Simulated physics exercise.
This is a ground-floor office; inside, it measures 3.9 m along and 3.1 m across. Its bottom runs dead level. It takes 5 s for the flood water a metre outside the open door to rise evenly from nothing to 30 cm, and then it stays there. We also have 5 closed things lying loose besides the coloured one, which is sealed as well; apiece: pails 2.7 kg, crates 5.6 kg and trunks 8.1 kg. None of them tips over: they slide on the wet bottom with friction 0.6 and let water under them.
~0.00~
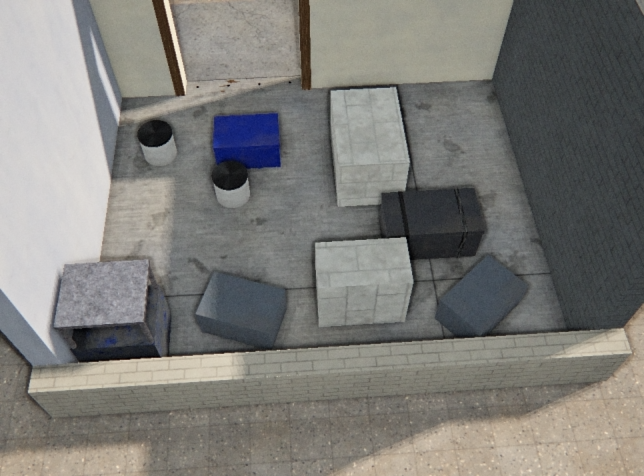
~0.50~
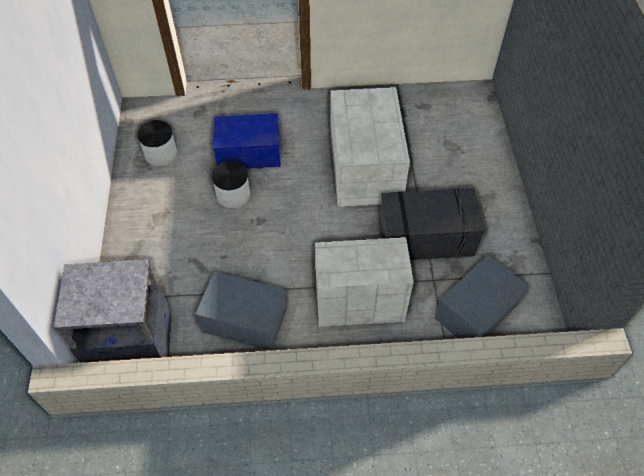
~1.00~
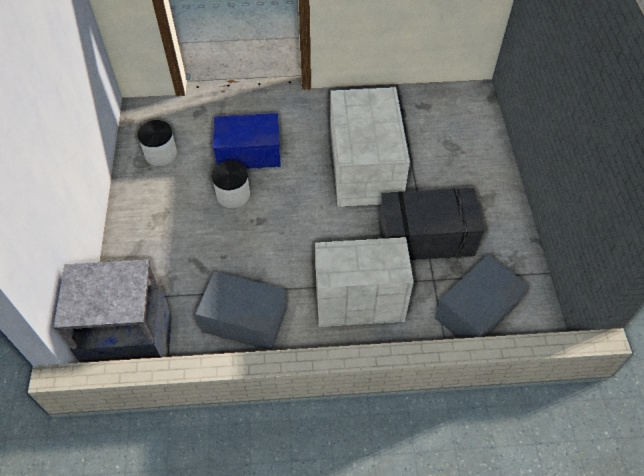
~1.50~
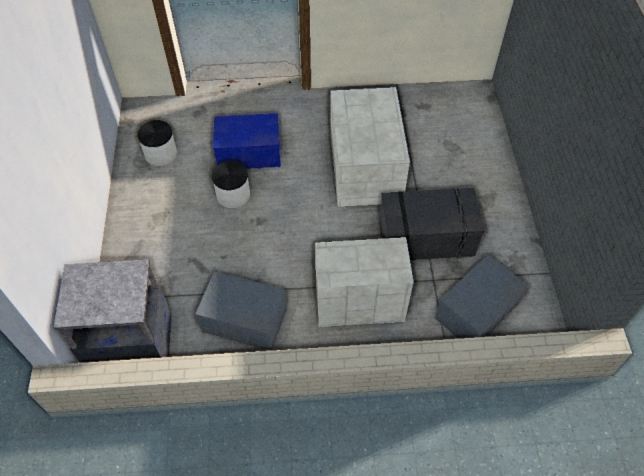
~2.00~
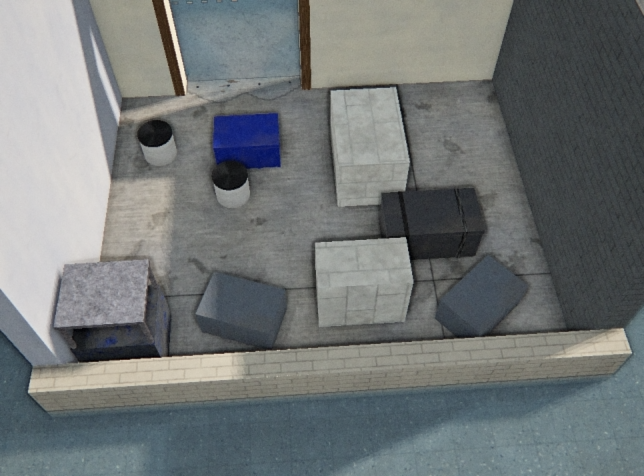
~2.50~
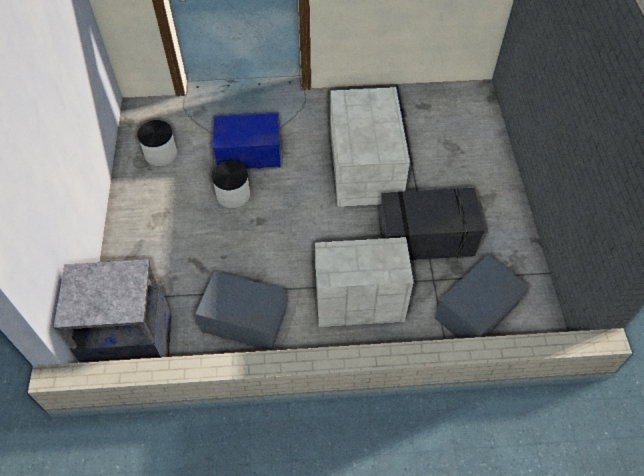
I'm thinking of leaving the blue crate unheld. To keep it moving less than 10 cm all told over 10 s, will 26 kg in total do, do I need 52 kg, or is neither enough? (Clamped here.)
Neither is enough.
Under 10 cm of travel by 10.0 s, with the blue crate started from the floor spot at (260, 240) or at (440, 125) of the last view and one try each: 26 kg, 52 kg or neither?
No load; heavier load only.
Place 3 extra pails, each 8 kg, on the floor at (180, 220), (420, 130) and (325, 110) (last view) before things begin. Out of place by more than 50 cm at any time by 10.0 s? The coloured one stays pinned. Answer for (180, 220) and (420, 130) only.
In the order given, beyond the mark and then within the mark.
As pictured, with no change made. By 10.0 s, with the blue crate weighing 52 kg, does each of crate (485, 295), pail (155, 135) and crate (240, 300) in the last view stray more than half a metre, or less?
First exceeds it, then exceeds it, then stays inside.
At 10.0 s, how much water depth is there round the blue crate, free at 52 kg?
Close to 21 cm deep.
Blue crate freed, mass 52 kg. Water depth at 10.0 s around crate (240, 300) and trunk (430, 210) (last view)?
I'd estimate 18 cm for the first and 11 cm for the second.
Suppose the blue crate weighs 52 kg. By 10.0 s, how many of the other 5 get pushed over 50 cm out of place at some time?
I make it 3.
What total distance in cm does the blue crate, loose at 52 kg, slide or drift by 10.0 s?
Roughly 80 centimetres.
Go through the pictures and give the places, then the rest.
The blue crate at (246, 130), on the bottom; water covers 0.0 m2; 0 of 6 have shifted, in the first frame.
The blue crate at (246, 130) rests on the ground; 0.0 m2 under water; 0 of 6 have shifted, in the second frame.
The blue crate at (246, 130), on the bottom; 0.0 m2 under water; 0 of 6 have shifted, in the third frame.
The blue crate at (246, 130), on the bottom; water covers 0.0 m2; 0 of 6 have shifted, in the fourth frame.
The blue crate at (246, 130), on the bottom; 0.1 m2 under water; 0 of 6 have shifted, in the fifth frame.
The blue crate at (246, 130) rests on the ground; 0.6 m2 under water; 0 of 6 have shifted, in the sixth frame.
After 3.5 s the blue crate would be 4 cm from its start with 26 kg and 0 cm from its start with 52 kg; 6 cm of water round it then.
After 4.5 s the blue crate would be 31 cm from its start with 26 kg and 0 cm from its start with 52 kg; 8 cm of water round it then.
After 7.0 s the blue crate would be 142 cm from its start with 26 kg and 28 cm from its start with 52 kg; 10 cm of water round it then.
After 10.0 s the blue crate would be 149 cm from its start with 26 kg and 83 cm from its start with 52 kg; 21 cm of water round it then.
